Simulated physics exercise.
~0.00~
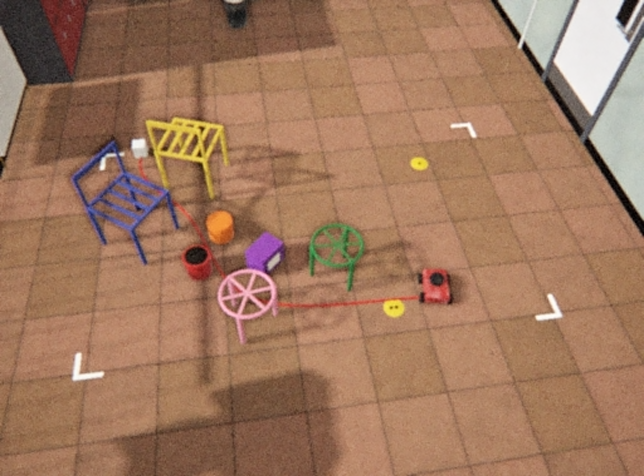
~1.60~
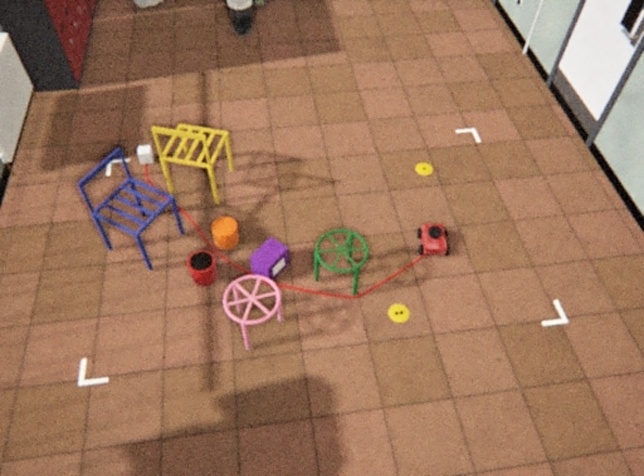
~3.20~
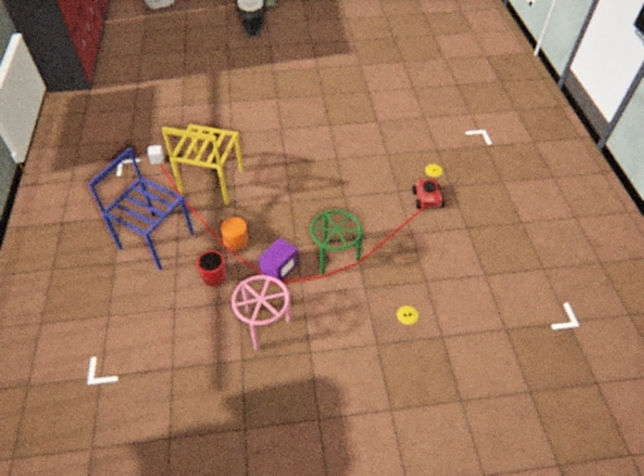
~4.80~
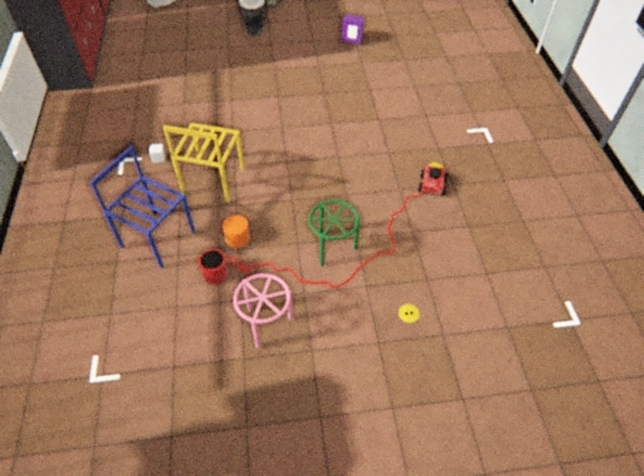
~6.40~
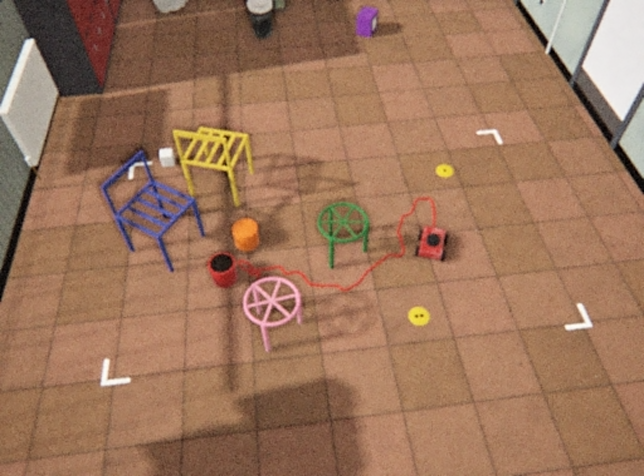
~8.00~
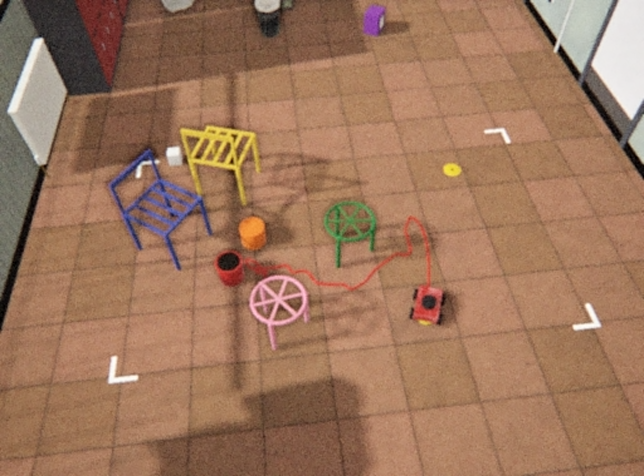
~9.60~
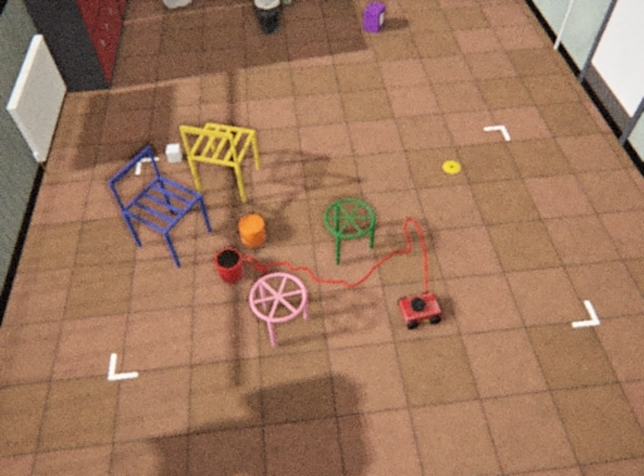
A red cart drives up, its lead flings the purple box away, and it returns down.
